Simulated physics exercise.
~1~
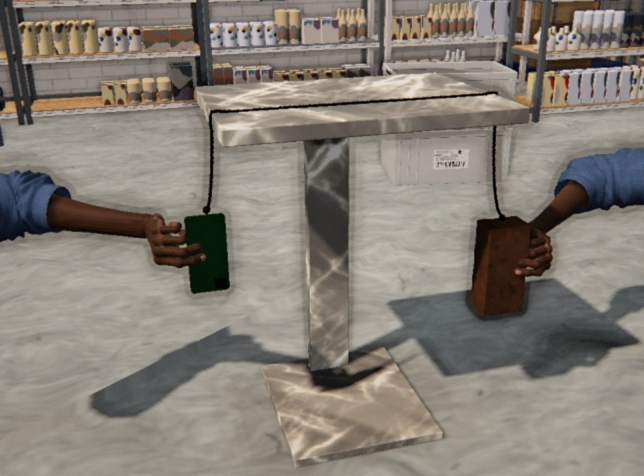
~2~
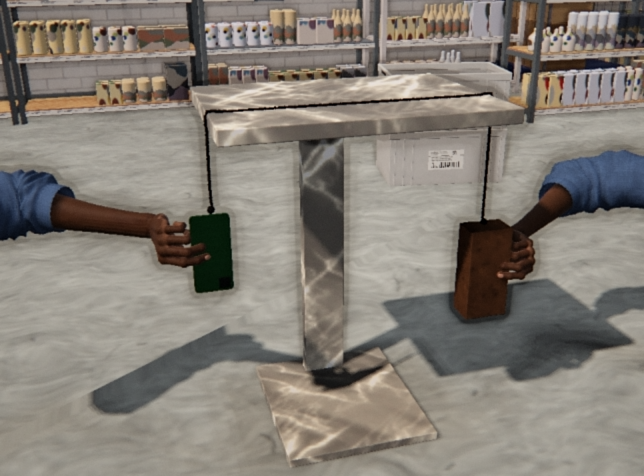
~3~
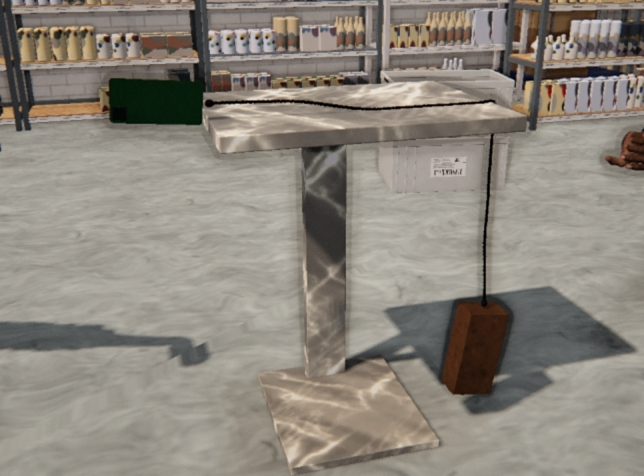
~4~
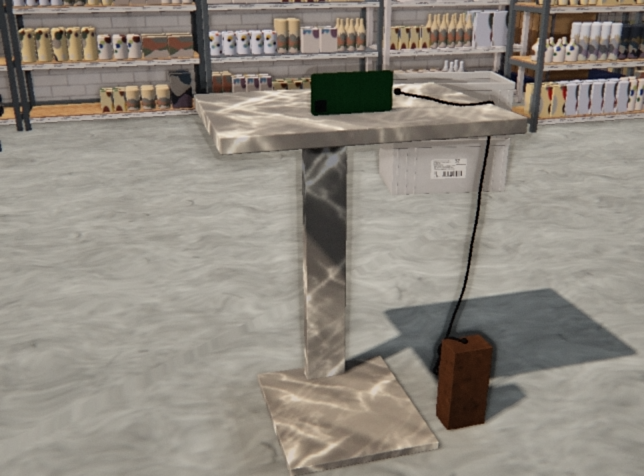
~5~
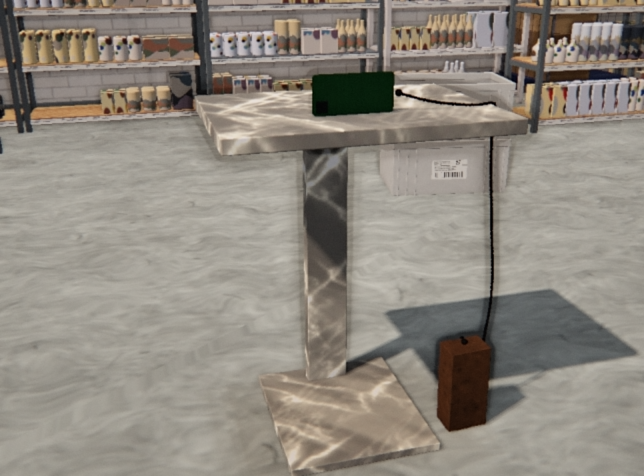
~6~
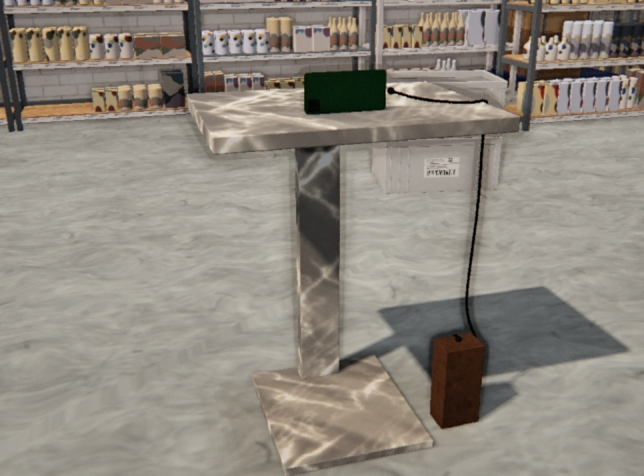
The clip shows two hands holding a green phone and a brown brick joined by a black cord draped over a small table. Once released, the brick drops to the floor on the right, pulling the phone up onto the tabletop, where it stays.
